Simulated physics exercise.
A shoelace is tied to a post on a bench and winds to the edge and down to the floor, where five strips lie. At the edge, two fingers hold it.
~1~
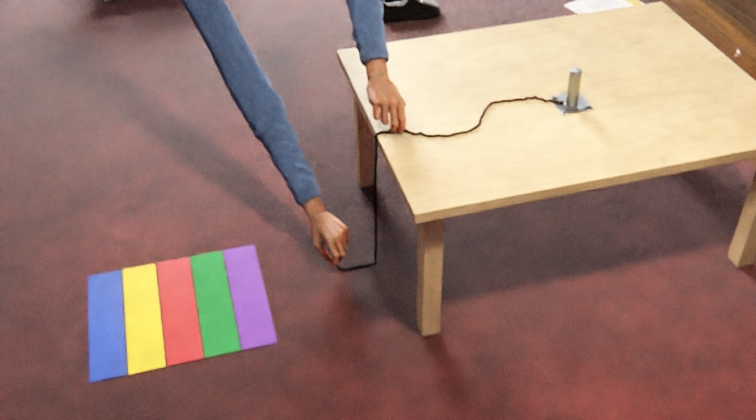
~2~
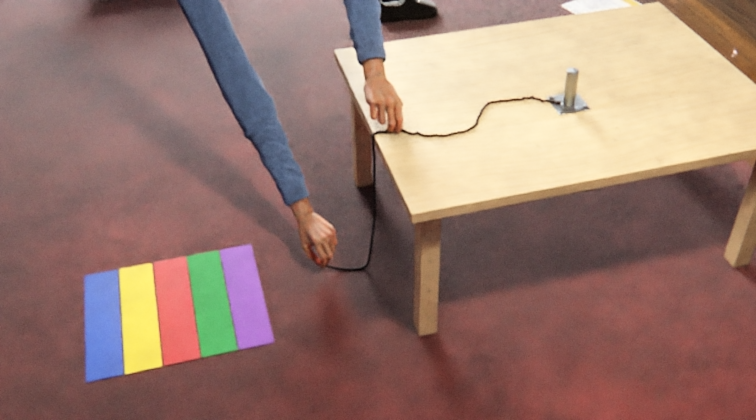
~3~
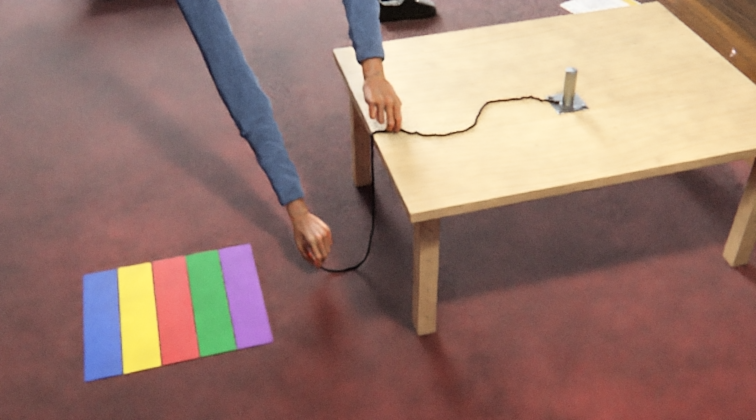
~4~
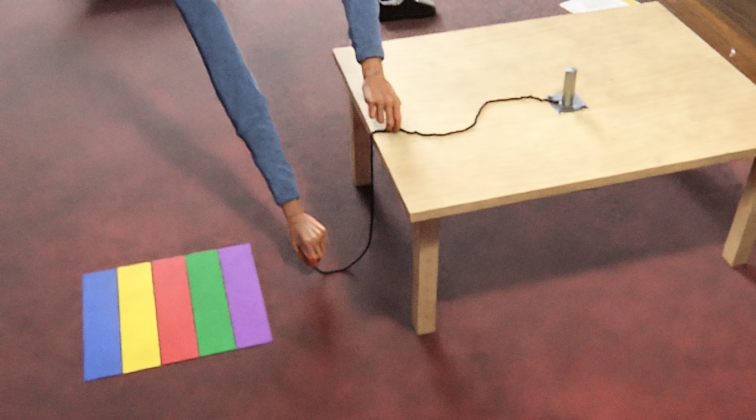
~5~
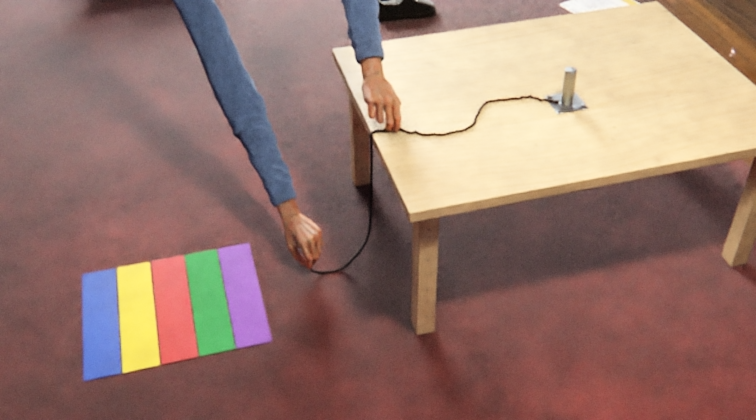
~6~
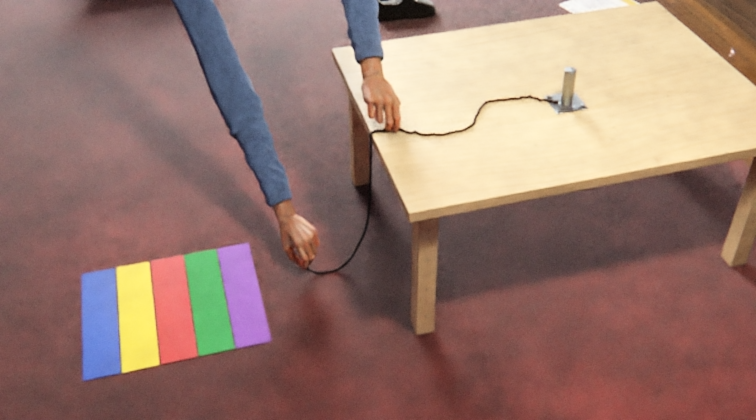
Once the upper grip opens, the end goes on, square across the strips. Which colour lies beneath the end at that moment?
Red.
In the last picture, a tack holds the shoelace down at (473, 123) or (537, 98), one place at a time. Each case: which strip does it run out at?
In order, green and red.
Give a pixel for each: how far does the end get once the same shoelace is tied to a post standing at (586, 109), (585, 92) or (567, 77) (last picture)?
You'd get roughly (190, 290), (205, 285) and (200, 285), one for each try.
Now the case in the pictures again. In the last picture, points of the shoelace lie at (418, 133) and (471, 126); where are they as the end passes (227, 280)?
Result - first point (380, 133), second point (438, 126).
A little later, end near (227, 280); over purple.
Next, end near (190, 287); over green.
When it is tight, end near (170, 292); over red. It gets as far as the red strip.
